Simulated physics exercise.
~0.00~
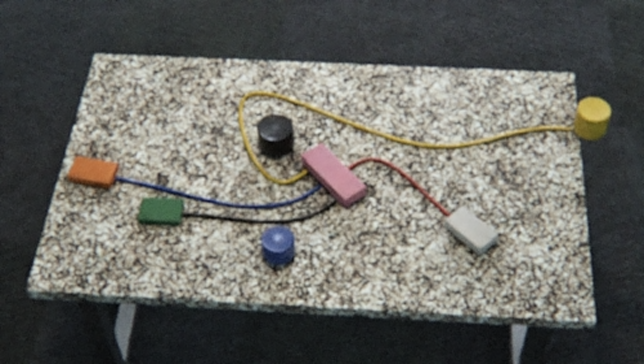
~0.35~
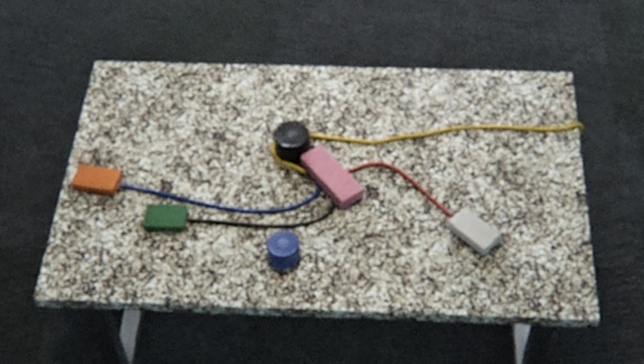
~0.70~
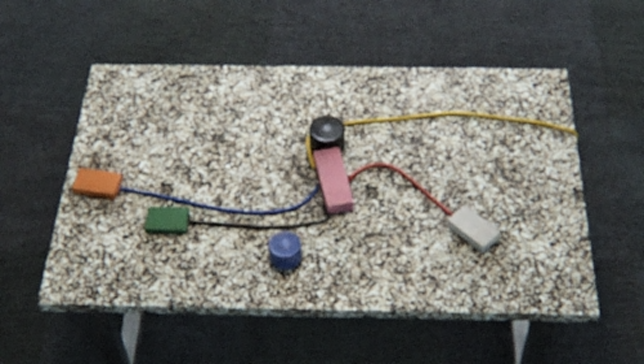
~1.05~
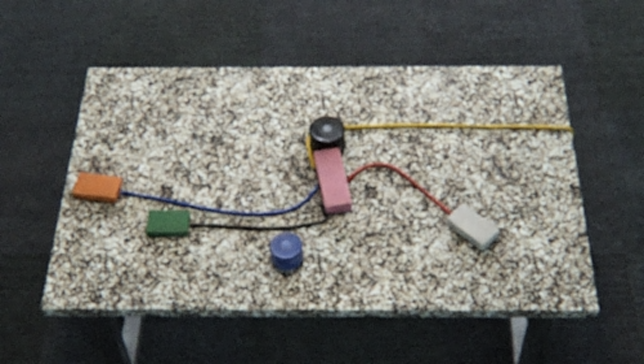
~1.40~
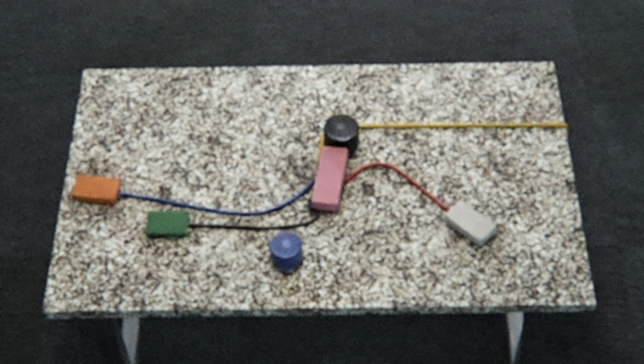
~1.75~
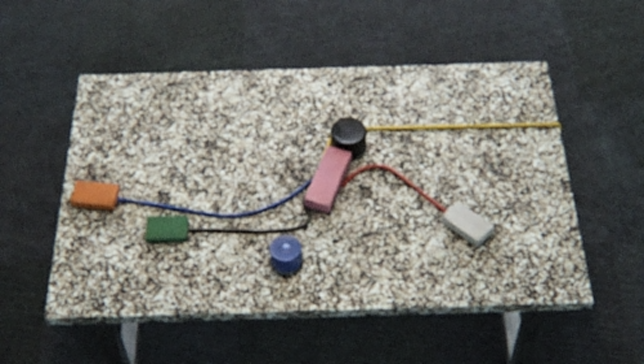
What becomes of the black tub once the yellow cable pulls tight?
It leaves its starting place, sliding to the right within the loop of the yellow cable and ending up against the upper end of the pink block.
